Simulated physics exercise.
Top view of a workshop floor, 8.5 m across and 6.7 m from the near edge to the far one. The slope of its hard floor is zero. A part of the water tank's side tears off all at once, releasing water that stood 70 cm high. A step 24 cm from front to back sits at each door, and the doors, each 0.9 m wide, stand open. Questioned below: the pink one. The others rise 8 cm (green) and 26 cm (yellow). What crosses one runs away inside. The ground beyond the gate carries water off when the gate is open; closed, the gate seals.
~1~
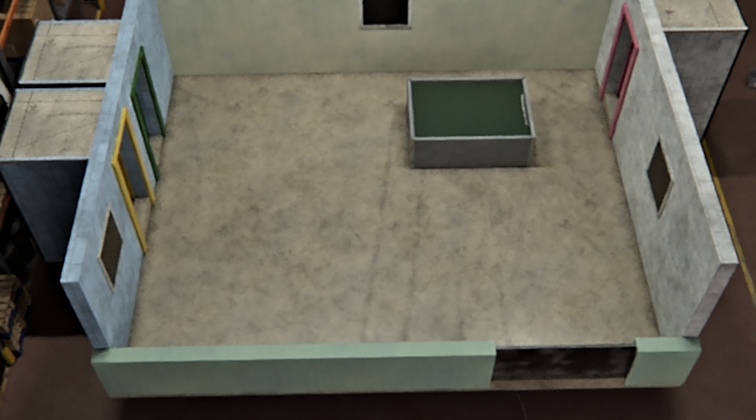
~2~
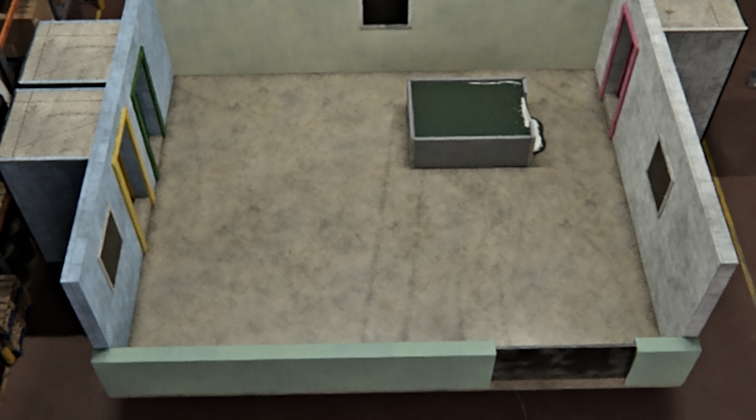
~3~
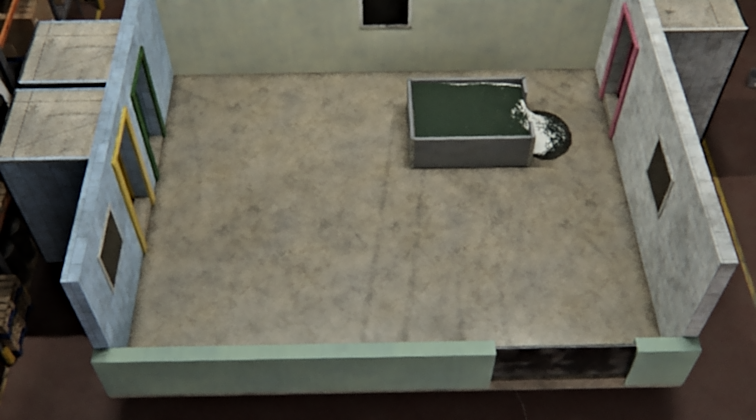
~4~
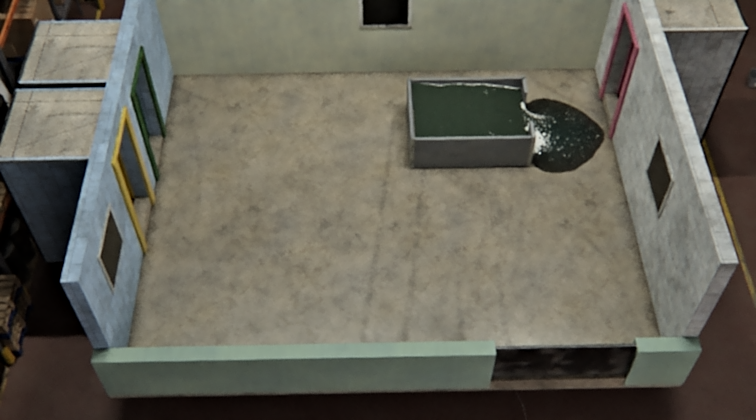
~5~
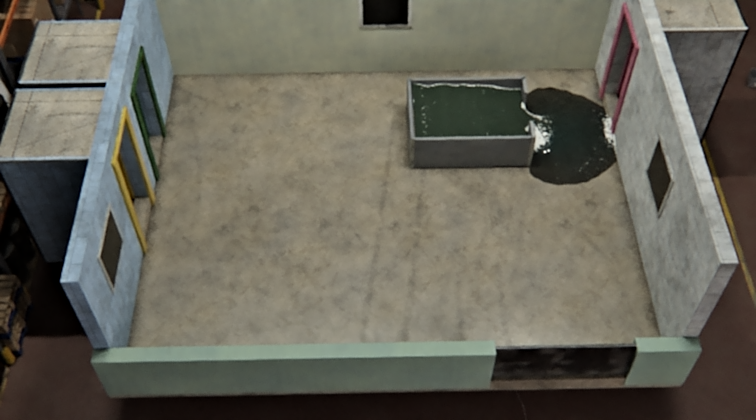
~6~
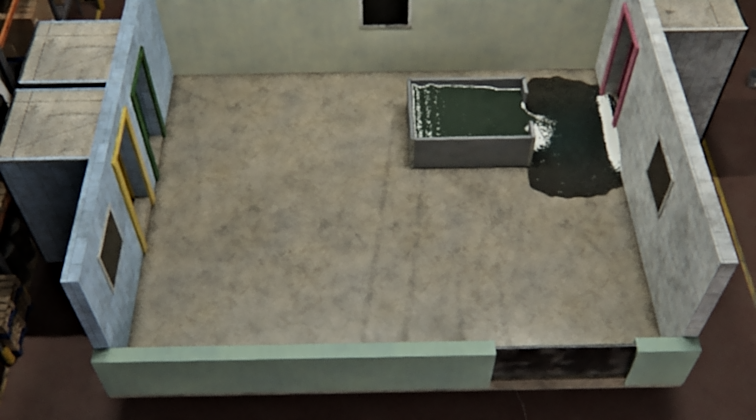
At the start, a grey-walled tank of dark green water sits still on a dry workshop floor. Water bursts from its right side in a white, foaming rush, and a dark pool spreads across the floor, reaching the right wall and the pink door as the tank's surface turns choppy.
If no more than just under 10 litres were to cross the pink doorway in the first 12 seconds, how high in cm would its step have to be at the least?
It would need to be about 32 cm high.
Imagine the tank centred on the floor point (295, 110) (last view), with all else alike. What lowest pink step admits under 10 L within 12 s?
20 cm or thereabouts.
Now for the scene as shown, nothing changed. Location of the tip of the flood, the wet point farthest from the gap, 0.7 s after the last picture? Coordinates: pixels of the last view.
Around pixel (641, 259).
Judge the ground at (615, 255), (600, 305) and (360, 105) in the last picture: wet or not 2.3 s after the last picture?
Spot one awash, spot two awash, spot three bone dry.
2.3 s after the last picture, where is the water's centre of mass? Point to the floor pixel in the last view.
Centre of mass: About (522, 148) px.
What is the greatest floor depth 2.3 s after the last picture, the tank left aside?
Around 28 centimetres.
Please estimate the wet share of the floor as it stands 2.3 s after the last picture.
Around 25 per cent of the floor.
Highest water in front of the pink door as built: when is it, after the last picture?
It peaks at about 1.0 s.
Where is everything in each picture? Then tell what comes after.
The water tank at (469, 110) is whole and still, 70 cm deep; the pink door at (617, 78) is dry, in the first frame.
The front is at (542, 143), 0.4 m from the gap at (524, 125); 0.2 m2 of floor is wet, 70 cm left at the back, in the second frame.
The front is at (567, 140), 0.8 m from the gap at (523, 126); 0.7 m2 of floor is wet, 70 cm left at the back, in the third frame.
The gap is at (523, 127), the front 1.4 m out at (599, 140); the back of the water tank holds 70 cm, in the fourth frame.
The gap is at (523, 127), the front 1.7 m out at (615, 126); the back of the water tank holds 67 cm, in the fifth frame.
The front is at (616, 105), 1.9 m from the gap at (523, 126); 3.8 m2 of floor is wet, 60 cm left at the back; water is at the pink door at (617, 78), in the sixth frame.
Then, 0.7 s after the last picture water covers 10 % of the floor, deepest (40 cm) near (594, 69); 33 cm at the pink door, 39 litres in over its 18 cm step.
Then, 2.3 s after the last picture water covers 25 % of the floor, deepest (28 cm) near (596, 75); 22 cm at the pink door, 123 litres in over its 18 cm step.
Then, 11.3 s after the last picture water covers 95 % of the floor, deepest (8 cm) near (145, 251); 7 cm at the pink door, 138 litres in over its 18 cm step.
At the pink door as built, the water peaked near 34 cm, 0.9 s after the last picture.
With a step of 25.5 cm, 47 litres would have come in within the 12 s; with 34.5 cm, 3 litres. So under 10 litres takes about 32 cm.
